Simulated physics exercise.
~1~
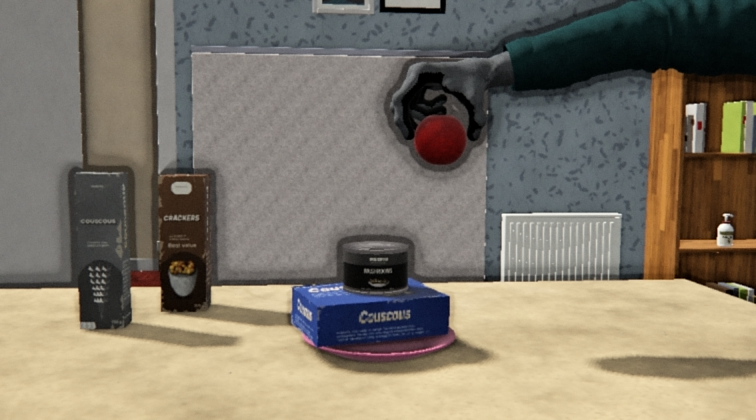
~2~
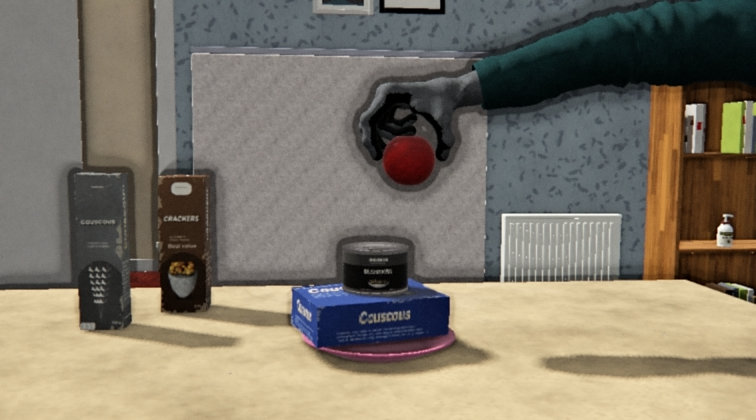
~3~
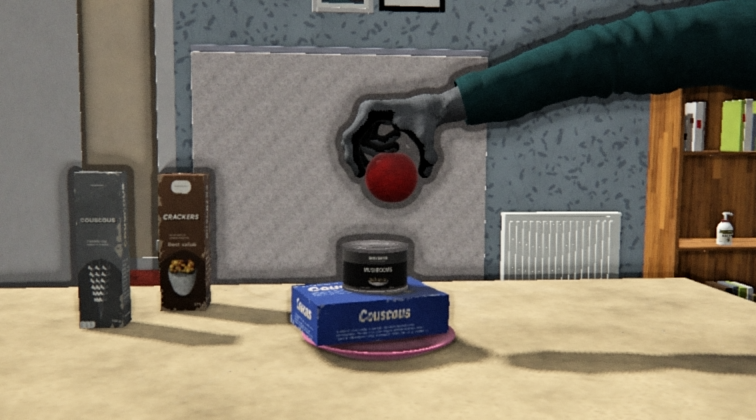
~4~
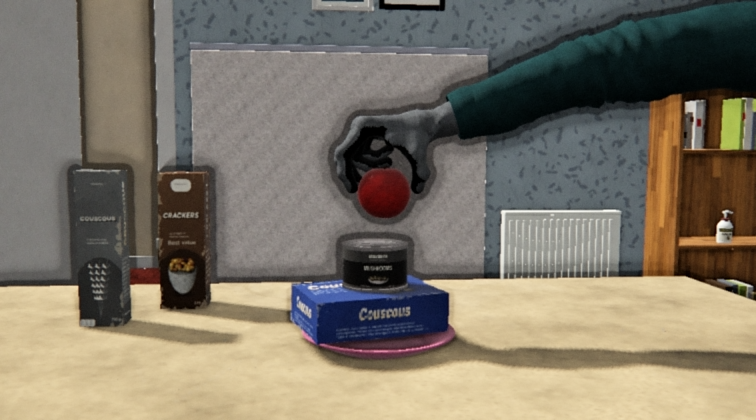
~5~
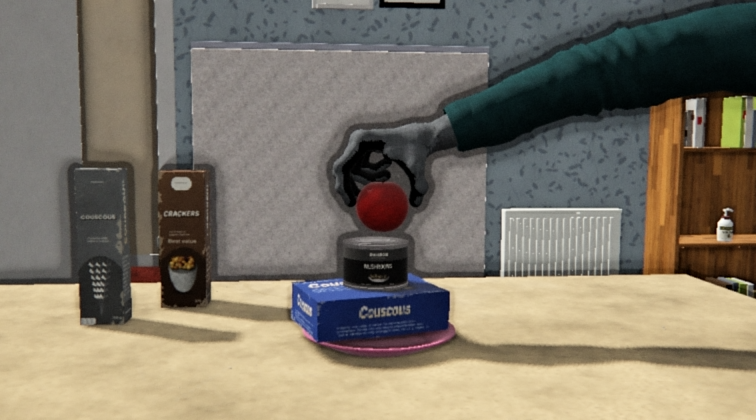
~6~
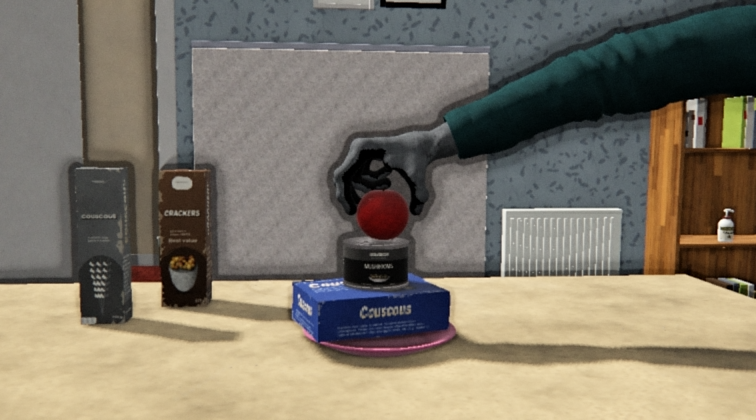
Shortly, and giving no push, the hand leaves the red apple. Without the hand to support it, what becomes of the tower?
Nothing topples.
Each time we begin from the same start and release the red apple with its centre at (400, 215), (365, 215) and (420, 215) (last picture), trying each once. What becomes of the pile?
First, it holds; second, it keeps its balance; third, it loses its balance.
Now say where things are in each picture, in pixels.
The first picture shows still above its spot; red apple (440, 140); brown carton (186, 242).
The second picture shows still above its spot; red apple (408, 160).
The third picture shows still above its spot; red apple (391, 177); blue packet (368, 309).
The fourth picture shows still above its spot; red apple (384, 193); black tub (375, 264).
The fifth picture shows still above its spot; red apple (382, 206); grey carton (104, 245).
The sixth picture shows set down, still held; red apple (383, 214); brown carton (186, 237).
Then, 0.20 s after the last picture, nothing has stirred.
Then, 0.60 s after the last picture, red apple resting near (383, 215).
At rest, all 6 in place. Seen from the same camera at the end, red apple near (383, 215). The pile keeps its balance.
